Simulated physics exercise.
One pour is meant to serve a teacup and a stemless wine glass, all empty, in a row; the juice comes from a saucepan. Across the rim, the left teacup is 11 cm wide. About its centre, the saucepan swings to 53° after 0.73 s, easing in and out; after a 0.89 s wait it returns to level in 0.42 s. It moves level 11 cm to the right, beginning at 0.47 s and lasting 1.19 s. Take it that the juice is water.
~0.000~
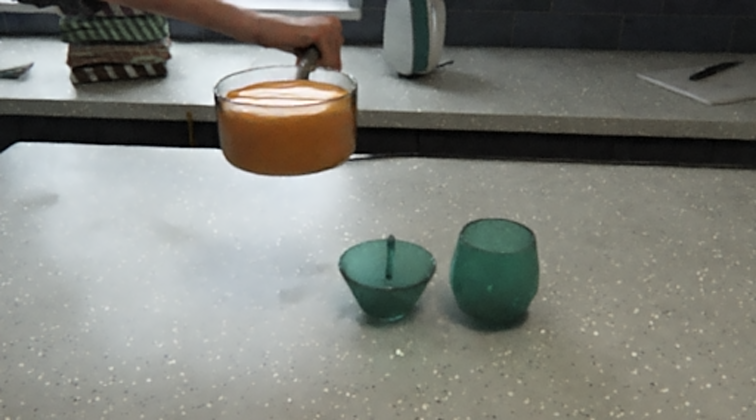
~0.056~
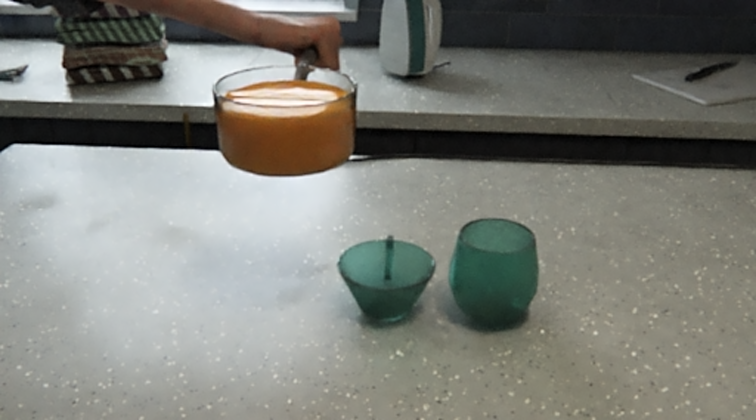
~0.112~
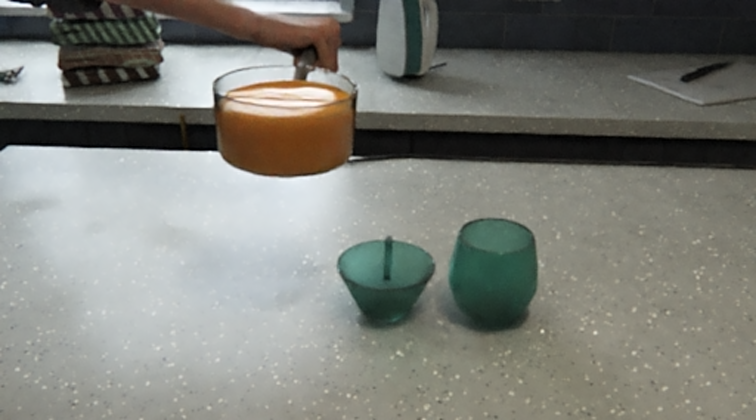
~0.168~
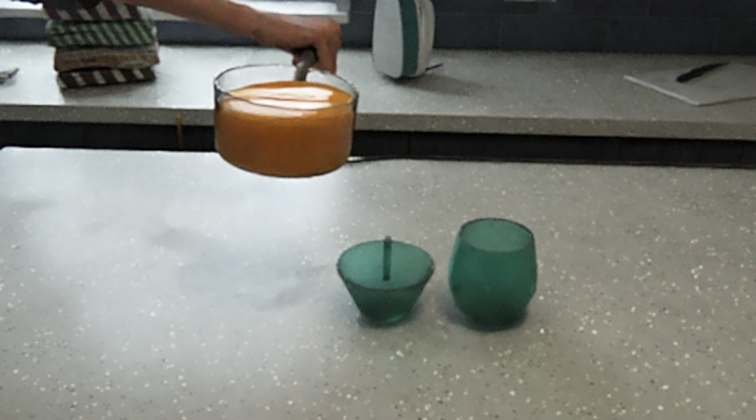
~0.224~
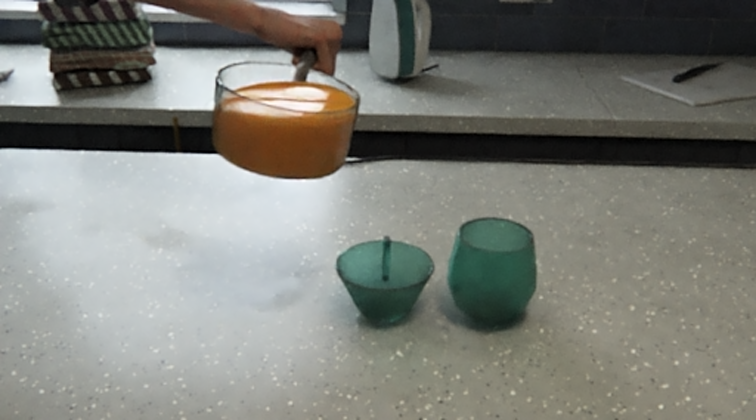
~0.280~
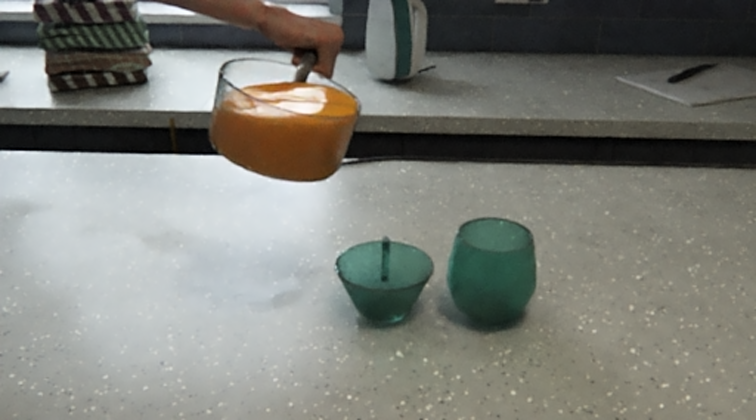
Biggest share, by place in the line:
Last.
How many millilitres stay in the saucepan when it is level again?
Some 230 ml.
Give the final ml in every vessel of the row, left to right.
Left 40 ml, right 120 ml.
After 0.77 s the tilt is 53° and from the left they hold 30 ml, 0 ml, the saucepan 480 ml, and 115 ml is on the counter.
After 1.13 s the tilt is 53° and from the left they hold 40 ml, 10 ml, the saucepan 310 ml, and 465 ml is on the counter.
After 1.51 s the tilt is 53° and from the left they hold 45 ml, 85 ml, the saucepan 240 ml, and 505 ml is on the counter.
After 1.91 s the tilt is 11° and from the left they hold 45 ml, 120 ml, the saucepan 225 ml, and 510 ml is on the counter.
In the end from the left they hold 45 ml, 120 ml, the saucepan 225 ml, and 510 ml is on the counter.
